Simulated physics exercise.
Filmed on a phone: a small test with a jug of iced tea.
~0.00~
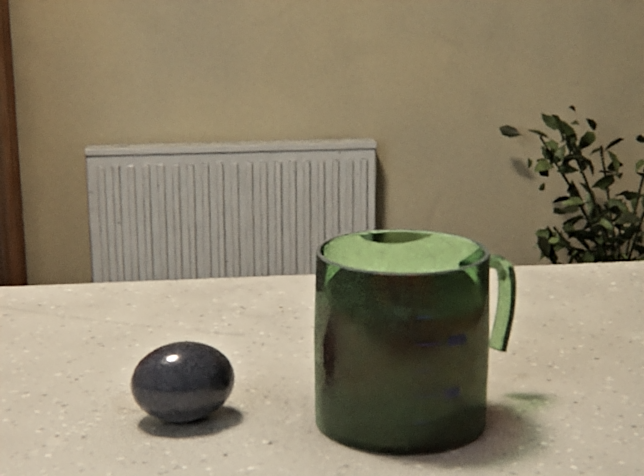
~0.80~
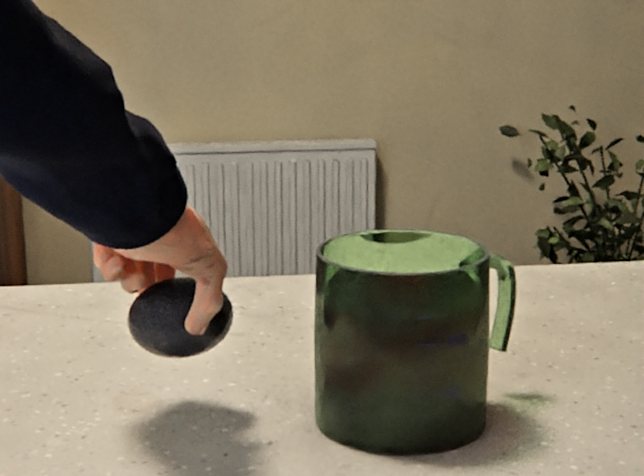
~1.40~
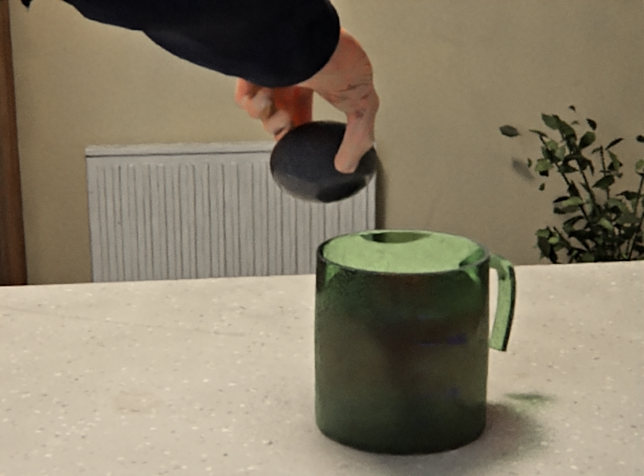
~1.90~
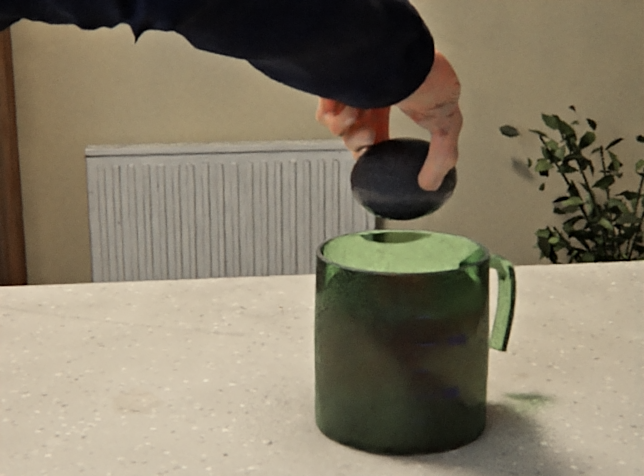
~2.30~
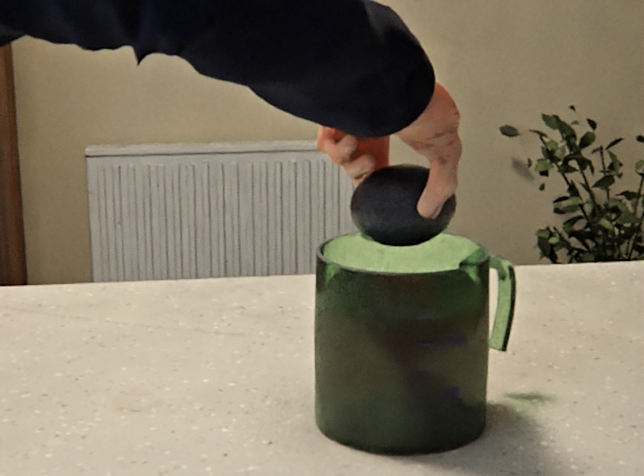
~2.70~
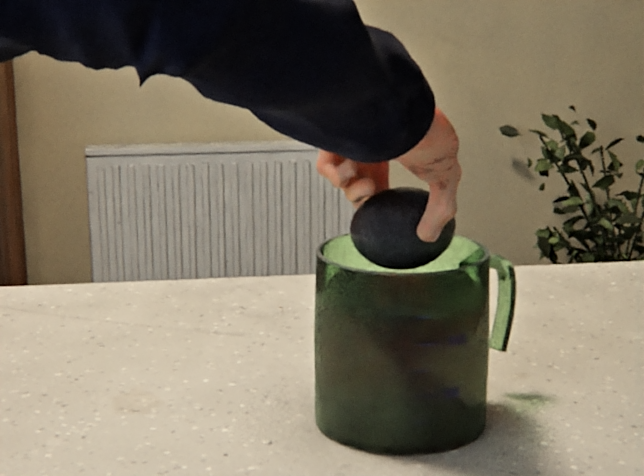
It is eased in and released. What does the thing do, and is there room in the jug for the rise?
The thing goes to the bottom; the jug has room for it.
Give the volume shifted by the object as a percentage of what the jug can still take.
I make it 40 per cent.
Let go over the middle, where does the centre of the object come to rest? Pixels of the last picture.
Close to (401, 375).
After 3.0 s, the stone enters the iced tea; the jug is about three quarters full.
After 3.4 s, the stone goes on down; the jug is about three quarters full.
After 5.0 s, the stone rests at the bottom; the jug is about three quarters full; none went over.
